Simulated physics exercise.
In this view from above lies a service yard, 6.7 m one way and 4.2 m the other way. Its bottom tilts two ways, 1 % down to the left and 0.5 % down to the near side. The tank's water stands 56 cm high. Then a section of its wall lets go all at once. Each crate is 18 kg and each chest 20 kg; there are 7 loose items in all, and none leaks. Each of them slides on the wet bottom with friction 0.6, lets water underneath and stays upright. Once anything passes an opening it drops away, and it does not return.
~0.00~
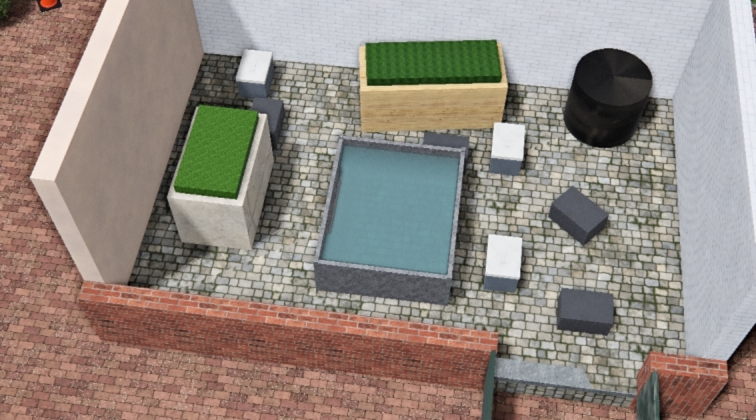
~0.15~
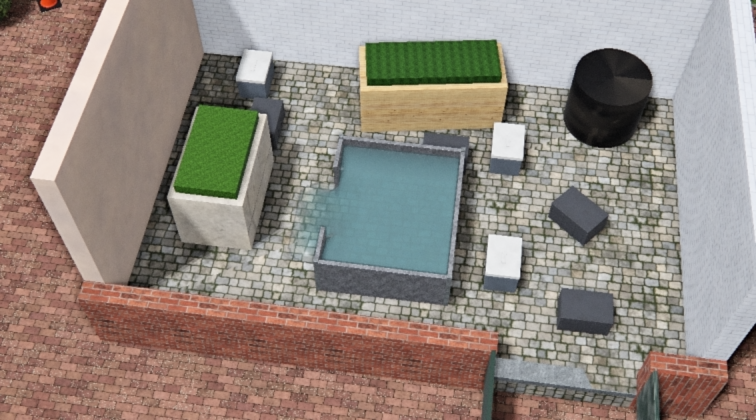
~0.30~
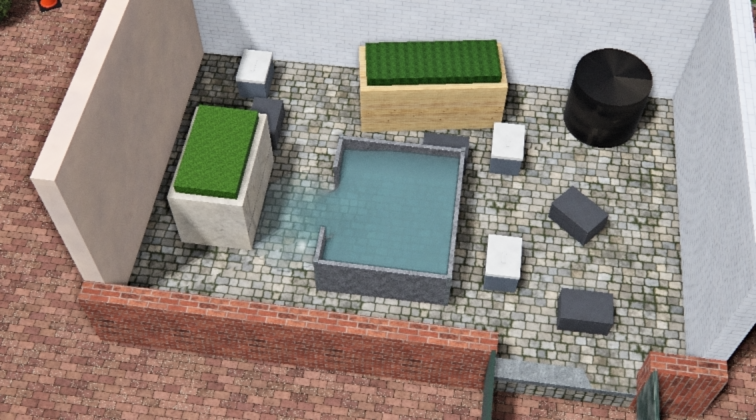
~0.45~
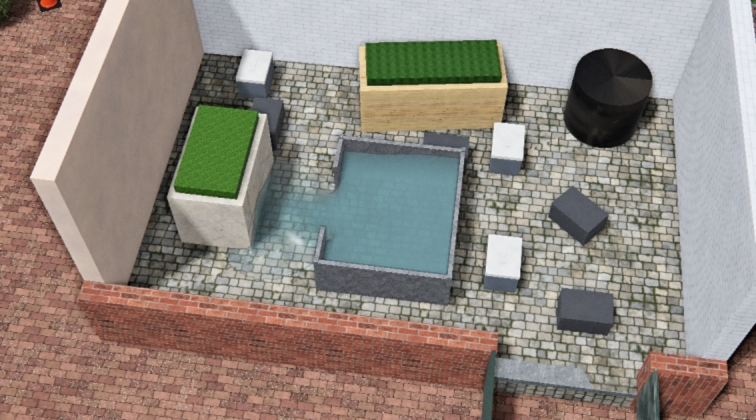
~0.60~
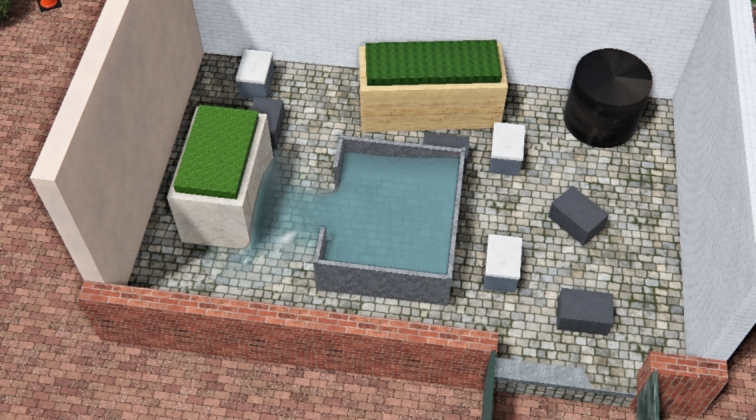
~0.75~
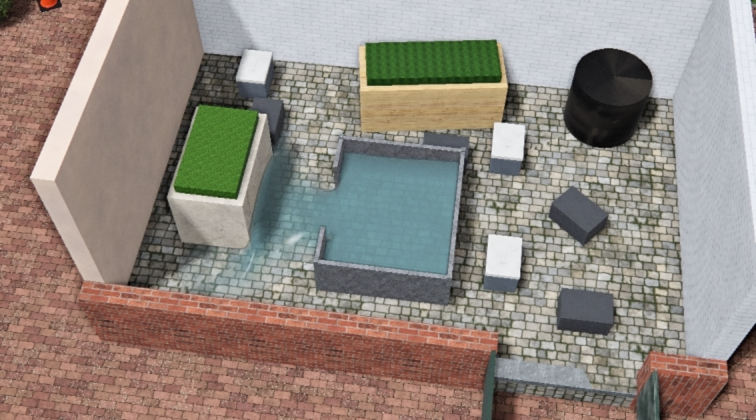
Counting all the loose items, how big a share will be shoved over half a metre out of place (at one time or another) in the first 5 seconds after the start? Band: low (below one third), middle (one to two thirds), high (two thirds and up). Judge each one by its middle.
Low.
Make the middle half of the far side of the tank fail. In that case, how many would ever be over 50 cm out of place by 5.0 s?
So the tally would be 3.
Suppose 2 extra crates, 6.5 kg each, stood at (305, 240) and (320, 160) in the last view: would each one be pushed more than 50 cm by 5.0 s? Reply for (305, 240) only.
Result: Above the mark.
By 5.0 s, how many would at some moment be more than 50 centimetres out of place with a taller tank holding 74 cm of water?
Then it comes to 2.
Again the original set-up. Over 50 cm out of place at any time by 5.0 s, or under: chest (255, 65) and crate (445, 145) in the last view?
Result, in order: Exceeded; not exceeded.
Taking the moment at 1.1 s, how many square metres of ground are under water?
About 6.5 m2.
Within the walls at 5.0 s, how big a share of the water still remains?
Close to 98 in a hundred parts remain.
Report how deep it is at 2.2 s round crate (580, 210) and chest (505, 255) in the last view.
Roughly 0 and 0 cm.
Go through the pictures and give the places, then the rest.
The first picture shows a crate at (587, 305), on the bottom; a crate at (265, 115), on the bottom; water covers 2.6 m2; 0 of 7 have shifted.
The second picture shows a crate at (587, 305) rests on the ground; a crate at (265, 115) rests on the ground; 3.1 m2 under water; 0 of 7 have shifted.
The third picture shows a crate at (587, 305), on the bottom; a crate at (265, 115) rests on the ground; water covers 3.8 m2; 0 of 7 have shifted.
The fourth picture shows a crate at (587, 305), on the bottom; a crate at (265, 115), on the bottom; 4.1 m2 under water; 0 of 7 have shifted.
The fifth picture shows a crate at (587, 305), on the bottom; a crate at (265, 115), on the bottom; 4.3 m2 under water; 0 of 7 have shifted.
The sixth picture shows a crate at (587, 305), on the bottom; a crate at (265, 115), on the bottom; water covers 4.7 m2; 0 of 7 have shifted.
After 1.1 s 0 of 7 are over 50 cm from their spots; 0 afloat.
After 2.2 s 0 of 7 are over 50 cm from their spots; 0 afloat.
After 3.5 s 0 of 7 are over 50 cm from their spots; 1 afloat.
After 5.0 s 1 of 7 are over 50 cm from their spots, and 1 have been at some point; 2 afloat.
